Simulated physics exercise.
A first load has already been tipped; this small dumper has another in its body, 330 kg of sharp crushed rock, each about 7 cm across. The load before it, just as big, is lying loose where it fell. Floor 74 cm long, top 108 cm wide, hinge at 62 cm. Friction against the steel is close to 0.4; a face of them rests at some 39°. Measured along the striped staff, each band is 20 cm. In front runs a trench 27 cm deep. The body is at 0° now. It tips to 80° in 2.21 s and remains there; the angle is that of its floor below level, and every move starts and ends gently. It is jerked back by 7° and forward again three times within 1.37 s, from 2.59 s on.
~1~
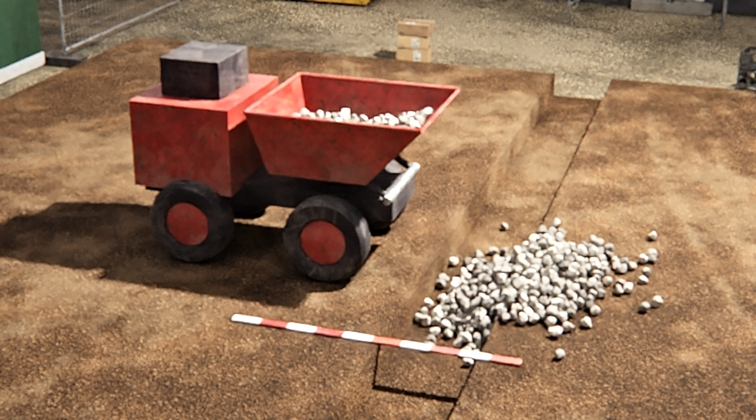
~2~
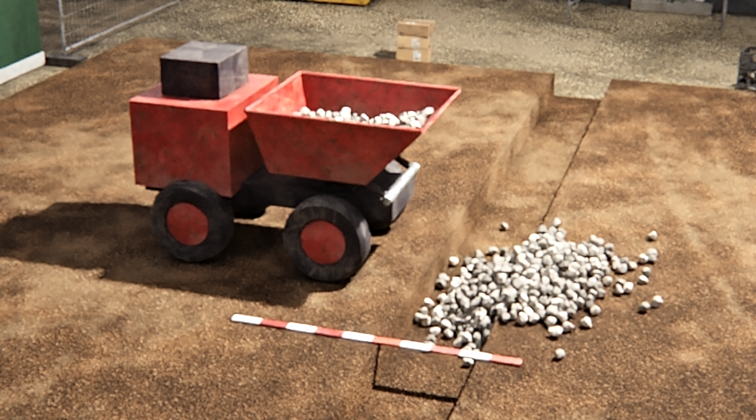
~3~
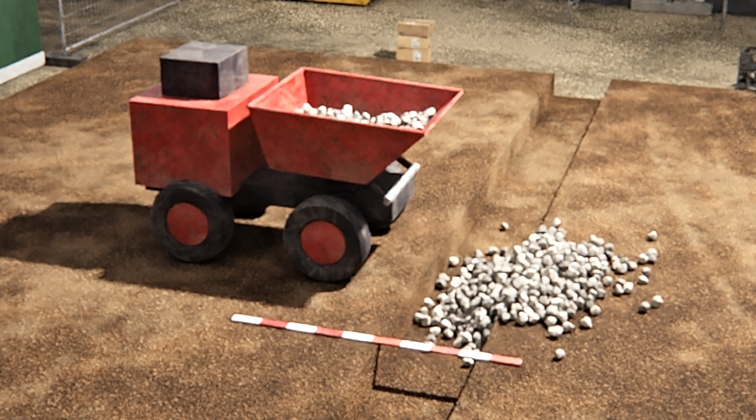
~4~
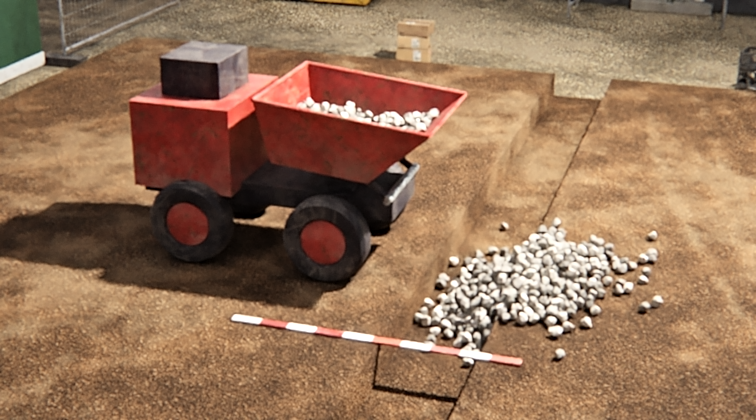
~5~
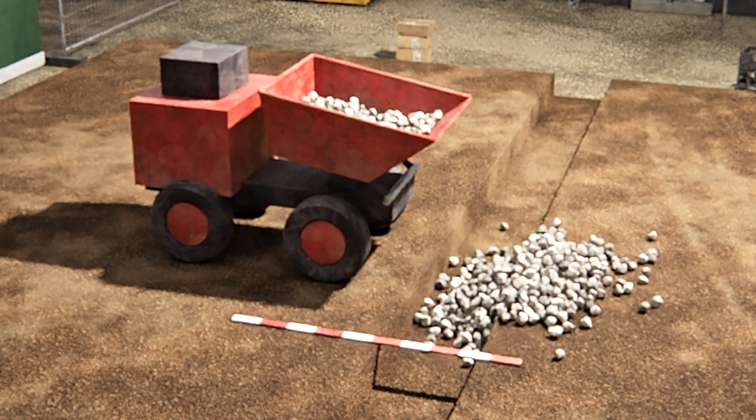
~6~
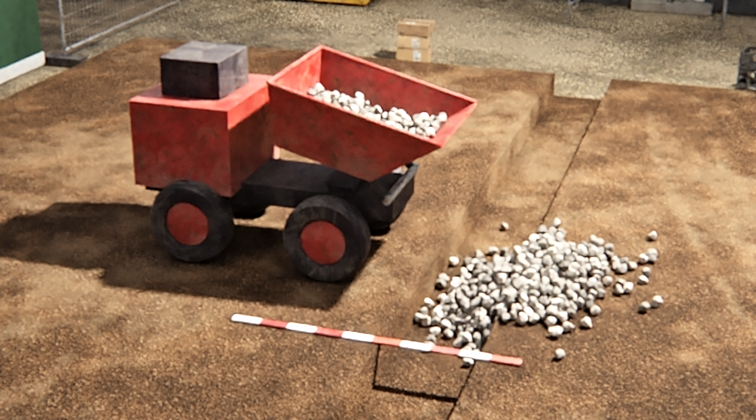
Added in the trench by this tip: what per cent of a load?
Around 57 %.
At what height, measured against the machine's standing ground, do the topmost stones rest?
The top ends about 34 cm above the ground.
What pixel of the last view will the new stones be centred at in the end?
Around (512, 270).
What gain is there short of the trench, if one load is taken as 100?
About 0 percent.
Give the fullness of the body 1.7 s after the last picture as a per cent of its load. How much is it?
About 40 per cent.
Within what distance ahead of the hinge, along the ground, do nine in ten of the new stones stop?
Distance ahead of it: About 130 cm.
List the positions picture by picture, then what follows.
In the first picture, the body is at 0°, its lip at (421, 131); the top of the load is at (417, 118). The earlier load is highest near (540, 260), 16 cm above ground level, 57 % in the trench, 43 % past the trench.
In the second picture, lip at (422, 132), floor tilted 1°, highest stones at (417, 118).
In the third picture, the body is at 3°, its lip at (425, 134); the top of the load is at (384, 117).
In the fourth picture, the body is at 6°, its lip at (429, 137); the top of the load is at (322, 110).
In the fifth picture, lip at (435, 141), floor tilted 10°, highest stones at (321, 103).
In the sixth picture, the body is at 15°, its lip at (441, 146); the top of the load is at (323, 95).
Then, 1.1 s after the last picture the floor is at 68°; in per cent of one load, 100 in the body, 57 in the trench, 43 past the trench; the foremost stones are at (648, 270).
Then, 1.7 s after the last picture the floor is at 80°; in per cent of one load, 39 in the body, 90 in the trench, 71 past the trench; the foremost stones are at (648, 270).
Then, 3.8 s after the last picture the floor is at 80°; in per cent of one load, 0 in the body, 114 in the trench, 86 past the trench; the foremost stones are at (655, 285).
Then, 6.4 s after the last picture the floor is at 80°; in per cent of one load, 0 in the body, 114 in the trench, 86 past the trench; the foremost stones are at (655, 285). Net gain in the trench, 57.
